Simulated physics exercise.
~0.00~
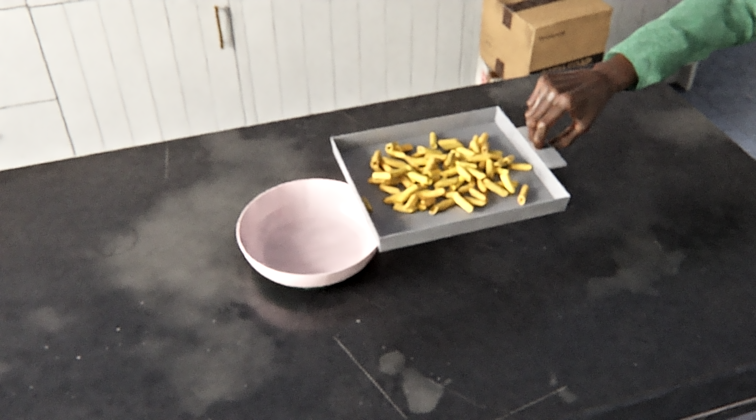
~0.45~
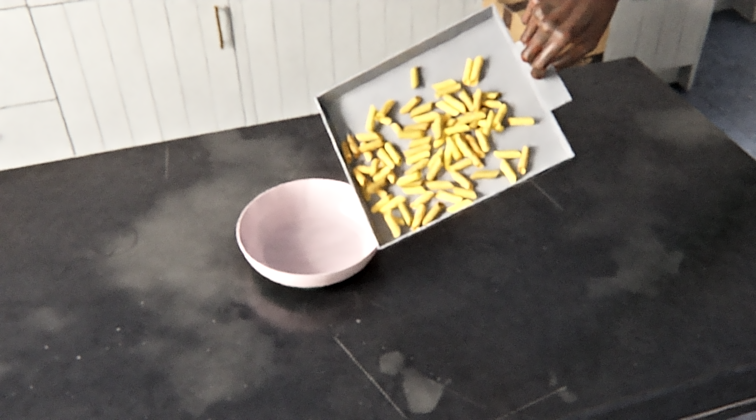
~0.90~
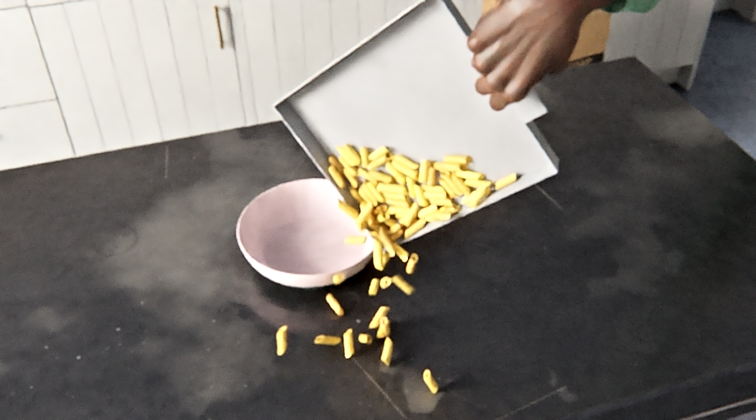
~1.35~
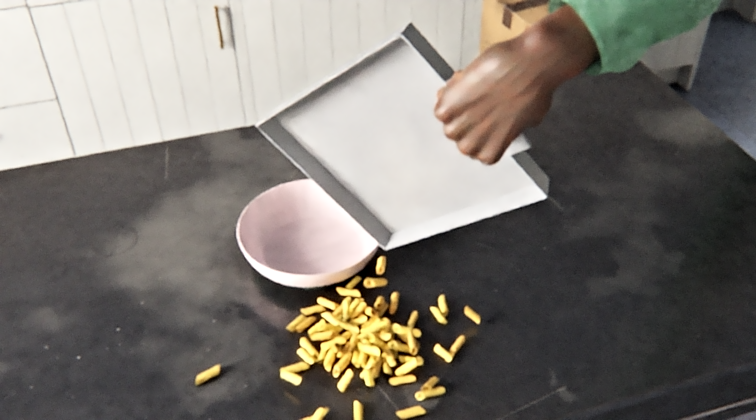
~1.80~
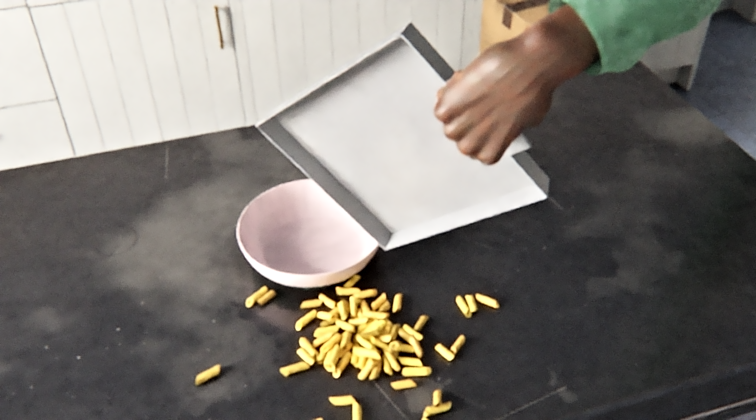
We see a hand tilt a shallow gray tray of yellow pasta pieces beside a pink bowl on a dark table; the pieces slide toward the lower corner, spill out past the bowl, and end scattered on the tabletop, leaving the tray and bowl empty.
